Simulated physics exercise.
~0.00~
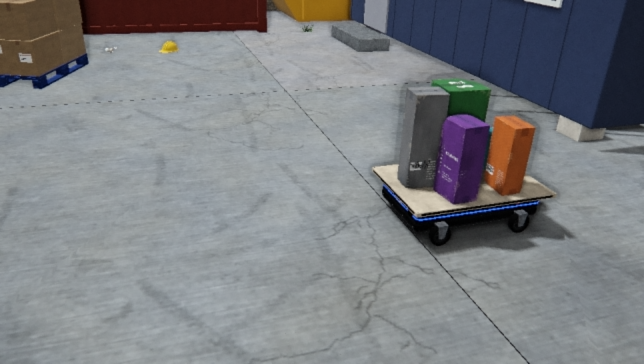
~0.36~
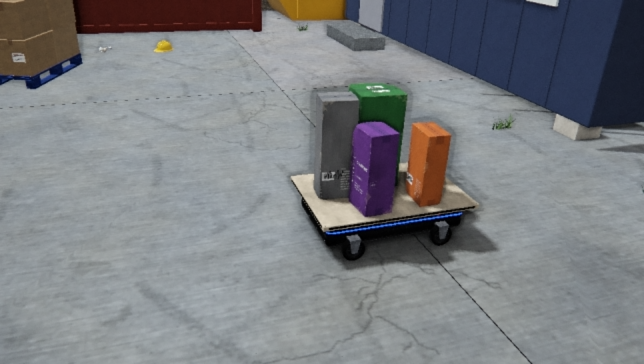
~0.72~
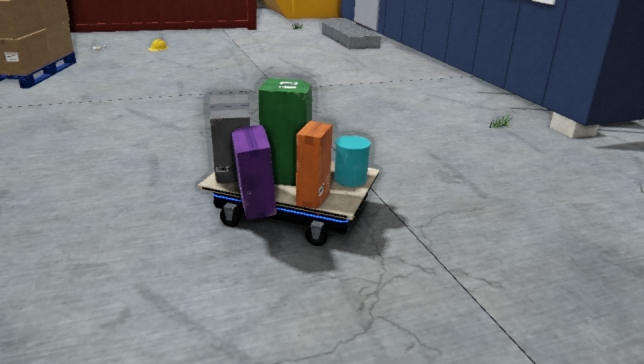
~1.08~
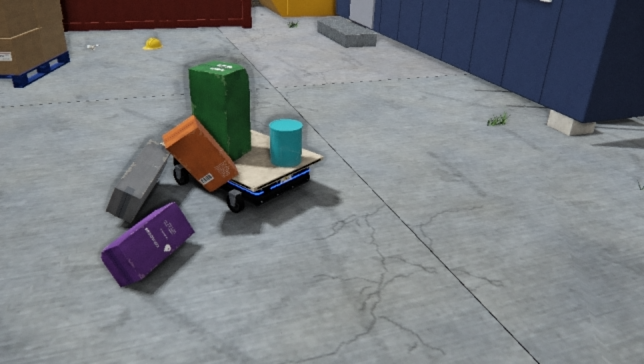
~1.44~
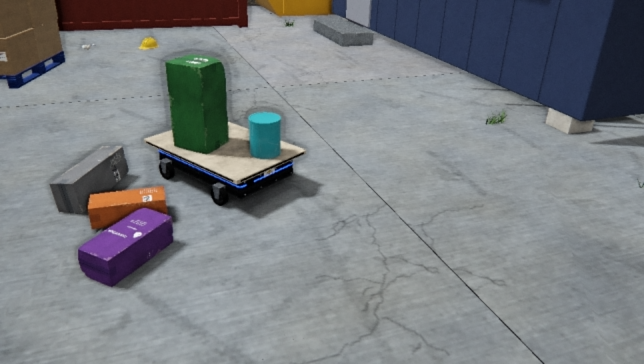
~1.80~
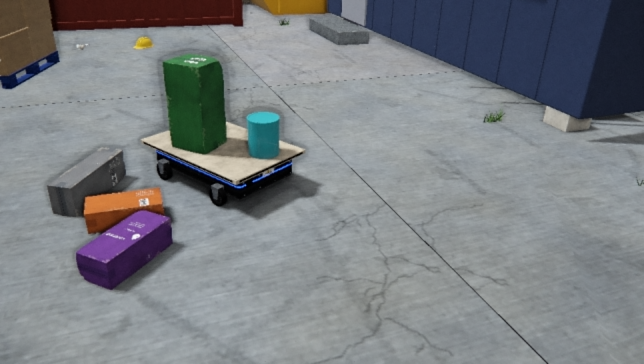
At the start, a low wheeled cart carries upright grey, green, purple and orange boxes across a cracked concrete yard, moving toward the left. As it turns, a turquoise pail comes into view behind the orange box, and the purple and grey boxes begin to lean. The grey and purple boxes then drop off the deck, and the orange box tips over after them. The cart comes to a stop on the left side of the yard. The three fallen boxes lie on their sides beside it, while the tall green box and the turquoise pail remain standing on the deck.
